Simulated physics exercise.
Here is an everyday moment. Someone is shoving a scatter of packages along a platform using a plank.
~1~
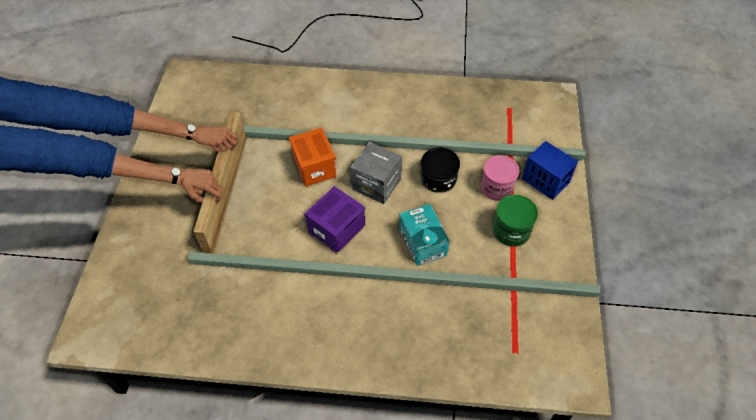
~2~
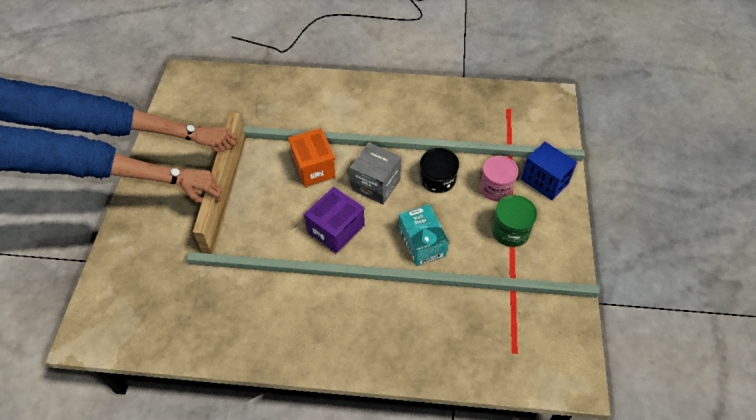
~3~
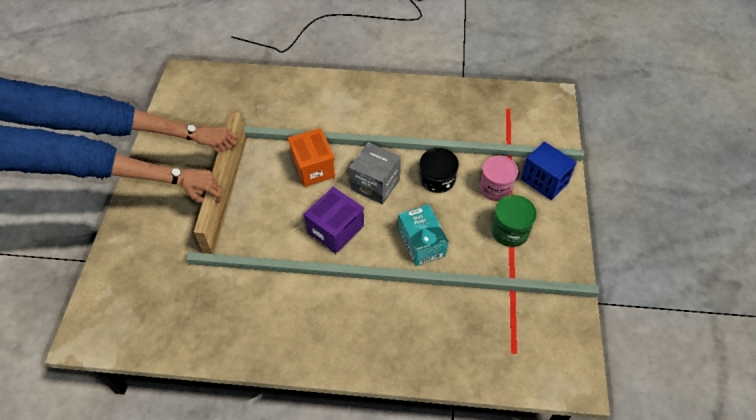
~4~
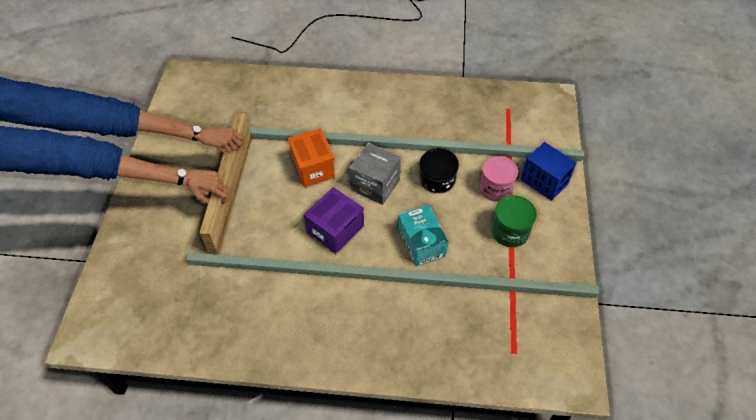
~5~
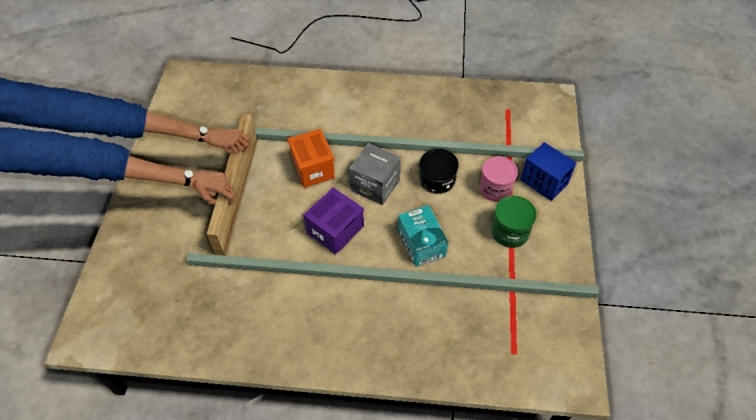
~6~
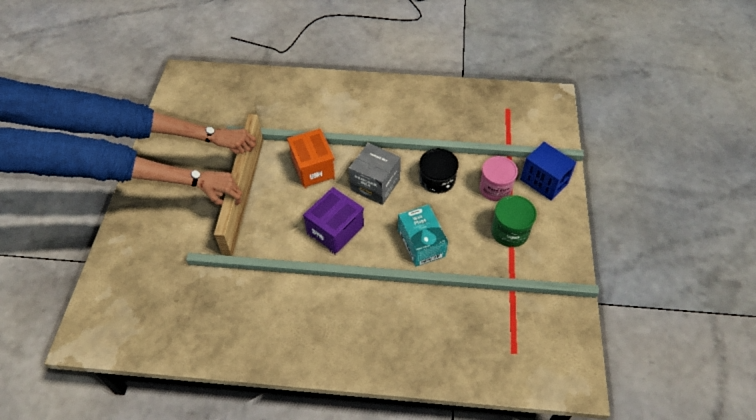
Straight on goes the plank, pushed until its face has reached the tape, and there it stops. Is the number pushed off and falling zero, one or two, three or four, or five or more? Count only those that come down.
It is three or four.
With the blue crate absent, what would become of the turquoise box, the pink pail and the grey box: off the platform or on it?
The turquoise box stays on; the pink pail falls; the grey box survives.
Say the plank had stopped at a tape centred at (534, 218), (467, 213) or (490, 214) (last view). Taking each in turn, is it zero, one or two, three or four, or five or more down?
Going one by one, the answers are five or more, either one or two and one to two.
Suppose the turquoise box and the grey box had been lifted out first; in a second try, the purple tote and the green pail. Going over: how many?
Result: 2 in the first case, with 3 in the second.
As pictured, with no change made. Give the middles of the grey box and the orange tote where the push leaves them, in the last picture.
For the grey box it's (570, 186), and for the orange tote it's (531, 180).
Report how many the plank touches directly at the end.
2.
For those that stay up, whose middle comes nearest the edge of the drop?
That's the green pail.
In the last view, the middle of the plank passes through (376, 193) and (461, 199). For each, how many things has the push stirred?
In order, the tallies are 6 and 8.
A little later, none off yet; blue crate at rest near (548, 171); green pail at rest near (513, 222); pink pail at rest near (498, 179).
Next, none off yet; blue crate at rest near (549, 171); green pail at rest near (513, 222); pink pail shifted about its own width near (523, 186).
Later still, none off yet; blue crate shifted about its own width near (586, 169); green pail shifted about its own width near (552, 222); pink pail shifted well along near (577, 203).
When it is over, the number that fall off is three or four; down, black pail, pink pail and blue crate.
